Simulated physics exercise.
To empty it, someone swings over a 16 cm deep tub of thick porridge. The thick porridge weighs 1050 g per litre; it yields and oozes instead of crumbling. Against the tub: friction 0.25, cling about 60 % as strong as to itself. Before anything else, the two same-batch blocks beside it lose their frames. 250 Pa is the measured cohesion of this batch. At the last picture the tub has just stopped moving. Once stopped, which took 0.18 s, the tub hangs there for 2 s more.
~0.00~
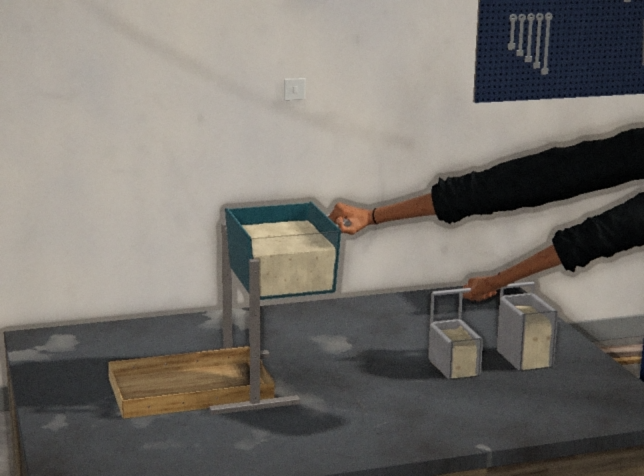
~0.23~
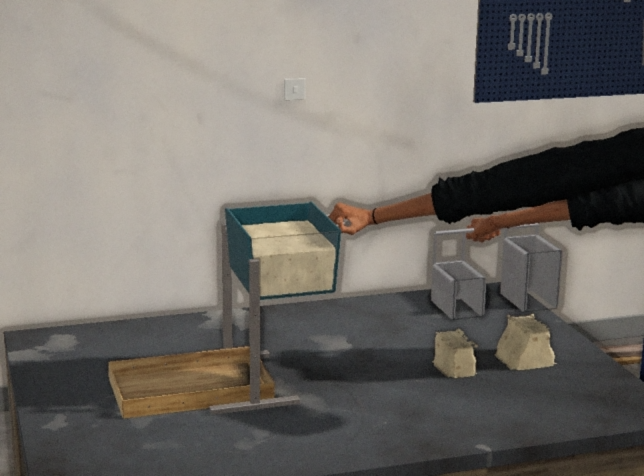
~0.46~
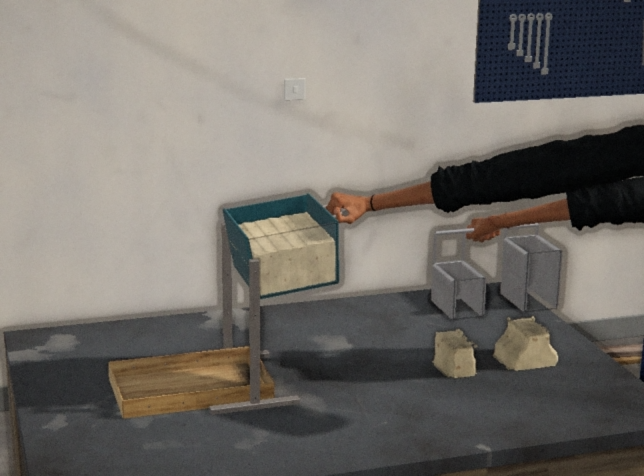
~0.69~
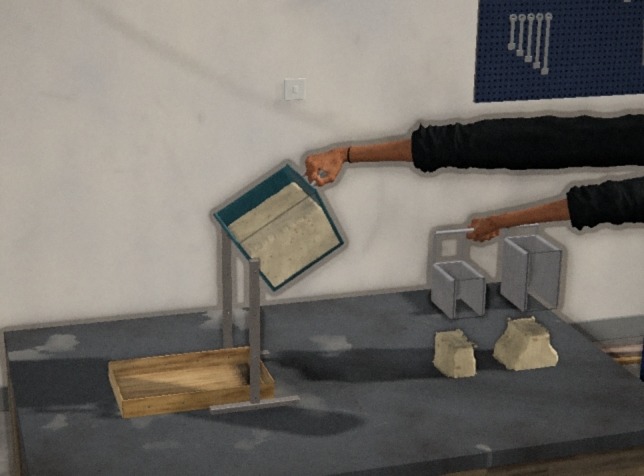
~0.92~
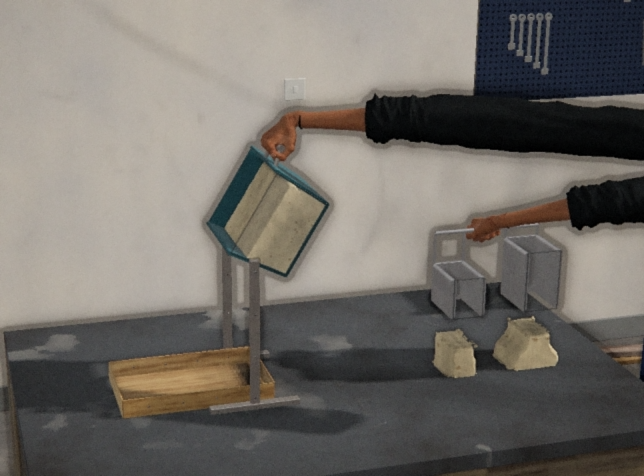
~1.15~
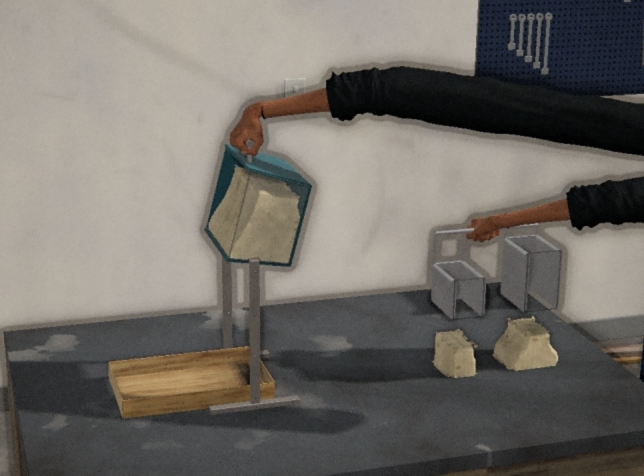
At first, a blue-green tub of thick, pale porridge sits level on a stand while another hand grips two metal moulds around smaller blocks. The moulds lift away and the freed blocks sag slightly, then the first hand swings the tub up and leftward until it is steeply tilted, the porridge bulging inside.
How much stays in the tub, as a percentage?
67 %.
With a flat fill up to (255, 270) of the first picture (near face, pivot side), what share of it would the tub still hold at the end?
100 %.
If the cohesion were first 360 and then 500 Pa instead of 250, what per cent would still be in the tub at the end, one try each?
Respectively, close to 100 % and close to 100 %.
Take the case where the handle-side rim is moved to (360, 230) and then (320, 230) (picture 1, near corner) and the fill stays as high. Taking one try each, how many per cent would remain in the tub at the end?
First try about 50 per cent, second around 100 per cent.
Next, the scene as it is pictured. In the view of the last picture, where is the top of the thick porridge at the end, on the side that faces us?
Close to pixel (268, 219).
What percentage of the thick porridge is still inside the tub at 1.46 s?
Near 85 in a hundred.
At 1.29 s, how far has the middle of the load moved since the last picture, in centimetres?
Distance: About 3 cm.
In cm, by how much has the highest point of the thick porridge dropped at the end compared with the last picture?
7 cm.
By 1.29 s, the tub is at 76 degrees and holds 95 %.
By 1.46 s, the tub is at 76 degrees and holds 83 %.
By 1.63 s, the tub is at 76 degrees and holds 72 %.
By 1.80 s, the tub is at 76 degrees and holds 68 %.
By 3.15 s, at the end, the tub is at 76 degrees and holds 67 %.
